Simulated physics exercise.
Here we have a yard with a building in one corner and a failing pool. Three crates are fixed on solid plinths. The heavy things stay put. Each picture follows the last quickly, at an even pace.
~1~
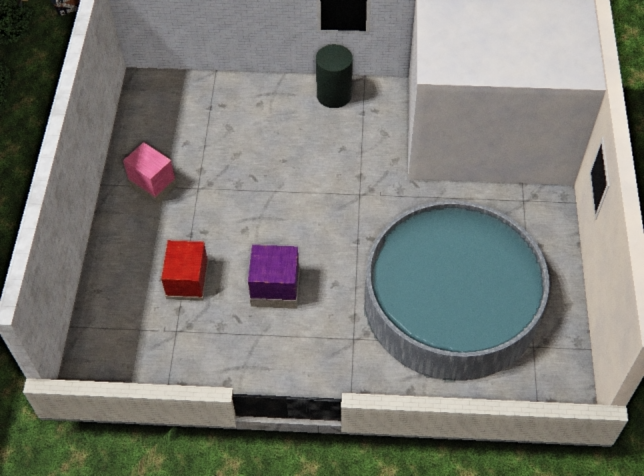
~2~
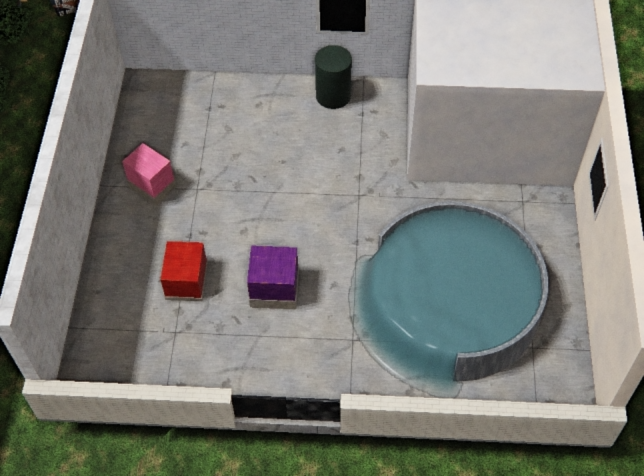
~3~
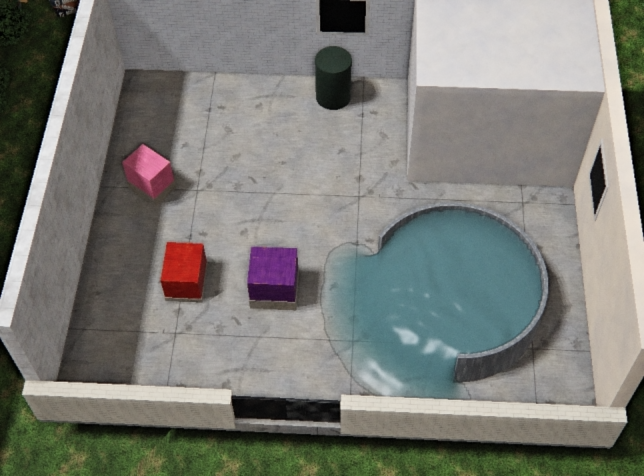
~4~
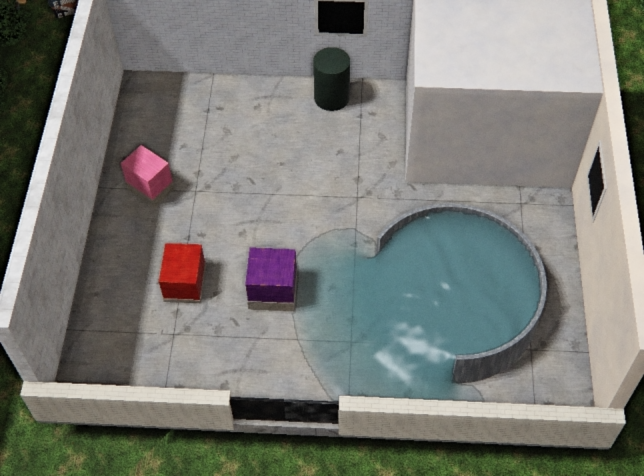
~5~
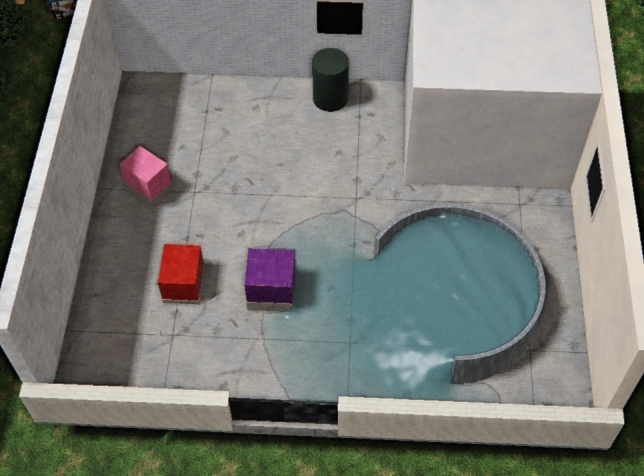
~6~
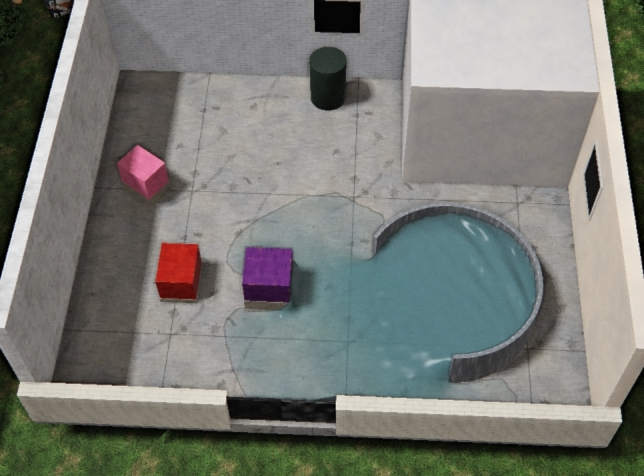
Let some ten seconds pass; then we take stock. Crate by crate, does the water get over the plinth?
In order: Purple crate: Becomes wet; red crate: Becomes wet; pink crate: Becomes wet.
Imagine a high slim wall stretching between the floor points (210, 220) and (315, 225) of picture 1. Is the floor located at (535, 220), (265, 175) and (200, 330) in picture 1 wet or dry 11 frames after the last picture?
First unwetted, then unwetted, then inundated.
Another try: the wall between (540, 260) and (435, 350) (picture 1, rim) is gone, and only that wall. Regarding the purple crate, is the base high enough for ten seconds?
The purple crate stays clear.
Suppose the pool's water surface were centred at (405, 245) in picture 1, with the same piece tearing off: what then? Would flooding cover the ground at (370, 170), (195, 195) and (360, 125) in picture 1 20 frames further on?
The first spot is not reached, the second inundated, and the third not reached.
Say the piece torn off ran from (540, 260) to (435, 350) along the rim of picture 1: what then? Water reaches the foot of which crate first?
The one in purple comes first.
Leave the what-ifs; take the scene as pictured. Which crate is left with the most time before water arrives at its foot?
Clearly the one in pink.
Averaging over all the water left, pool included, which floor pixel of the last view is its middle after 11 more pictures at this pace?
Somewhere around (323, 330) in the last view.
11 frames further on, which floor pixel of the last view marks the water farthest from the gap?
I'd put it around (125, 136).
A moment on, water covers 40 % of the floor; the purple crate water round its plinth, the red crate water round its plinth, the pink crate water round its plinth.
Next, water covers 55 % of the floor; the purple crate water round its plinth, the red crate water round its plinth, the pink crate water round its plinth.
Then, water covers 85 % of the floor; the purple crate water round its plinth, the red crate water round its plinth, the pink crate water round its plinth.
Later, water covers 95 % of the floor; the purple crate water round its plinth, the red crate water round its plinth, the pink crate water round its plinth.
In the end, water covers 100 % of the floor; the purple crate was topped, the red crate was topped, the pink crate was topped.
